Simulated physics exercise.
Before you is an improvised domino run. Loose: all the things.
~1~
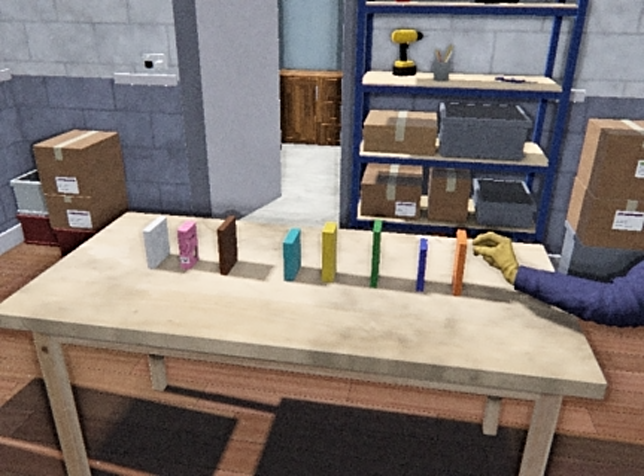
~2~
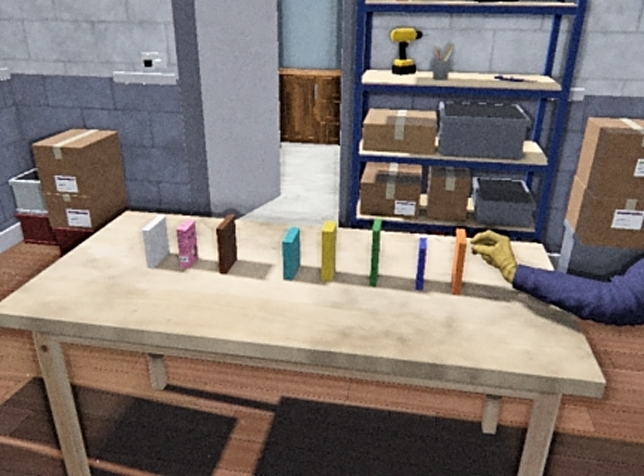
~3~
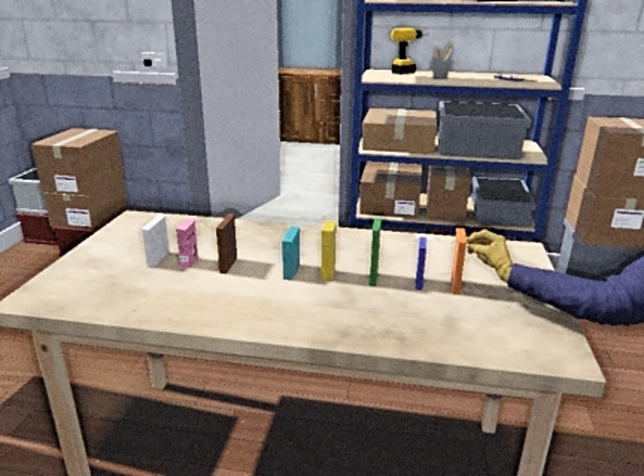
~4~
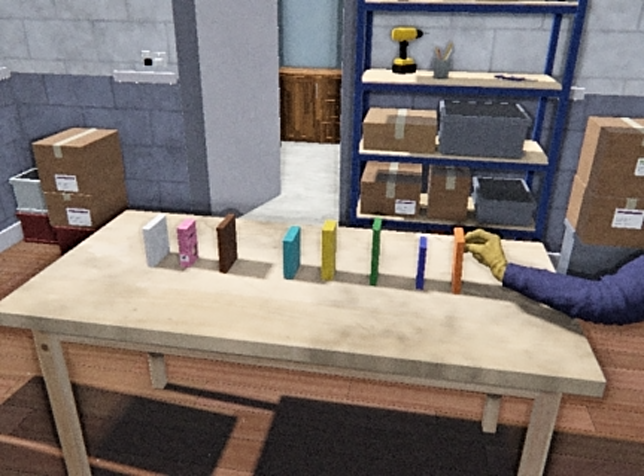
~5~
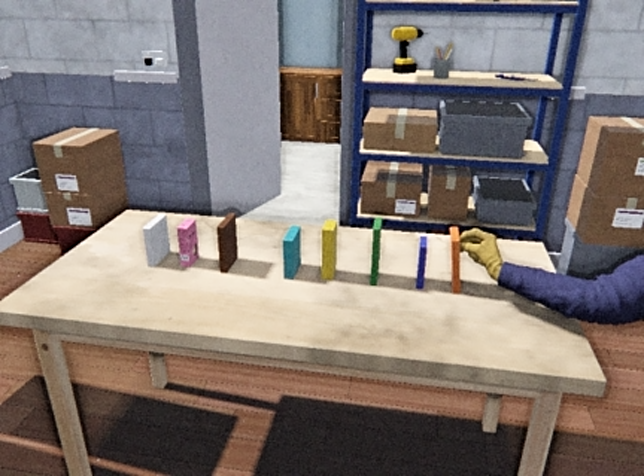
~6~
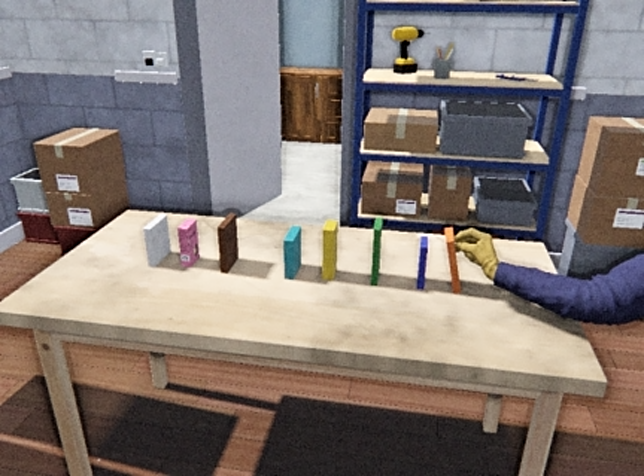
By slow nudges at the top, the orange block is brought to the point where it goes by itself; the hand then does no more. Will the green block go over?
Yes, well, that one goes down, I reckon.
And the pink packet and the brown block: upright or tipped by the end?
Result - pink packet up, brown block up.
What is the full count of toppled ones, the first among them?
5.
Then, 0.30 s after the last picture, orange block 66° over; blue board tipped 52° from how it was.
Then, 0.60 s after the last picture, orange block 77° over; green block tipped 52° from how it was near (345, 256); blue board on its side; yellow board tipped 27° from how it was.
Then, 0.80 s after the last picture, orange block 77° over; green block tipped 75° from how it was near (343, 265); yellow board tipped 63° from how it was; blue board on its side.
At rest, tipped over on the table, green block, yellow board, blue board and turquoise board; the other 2 in place. Seen from the same camera at the end, green block near (343, 267).
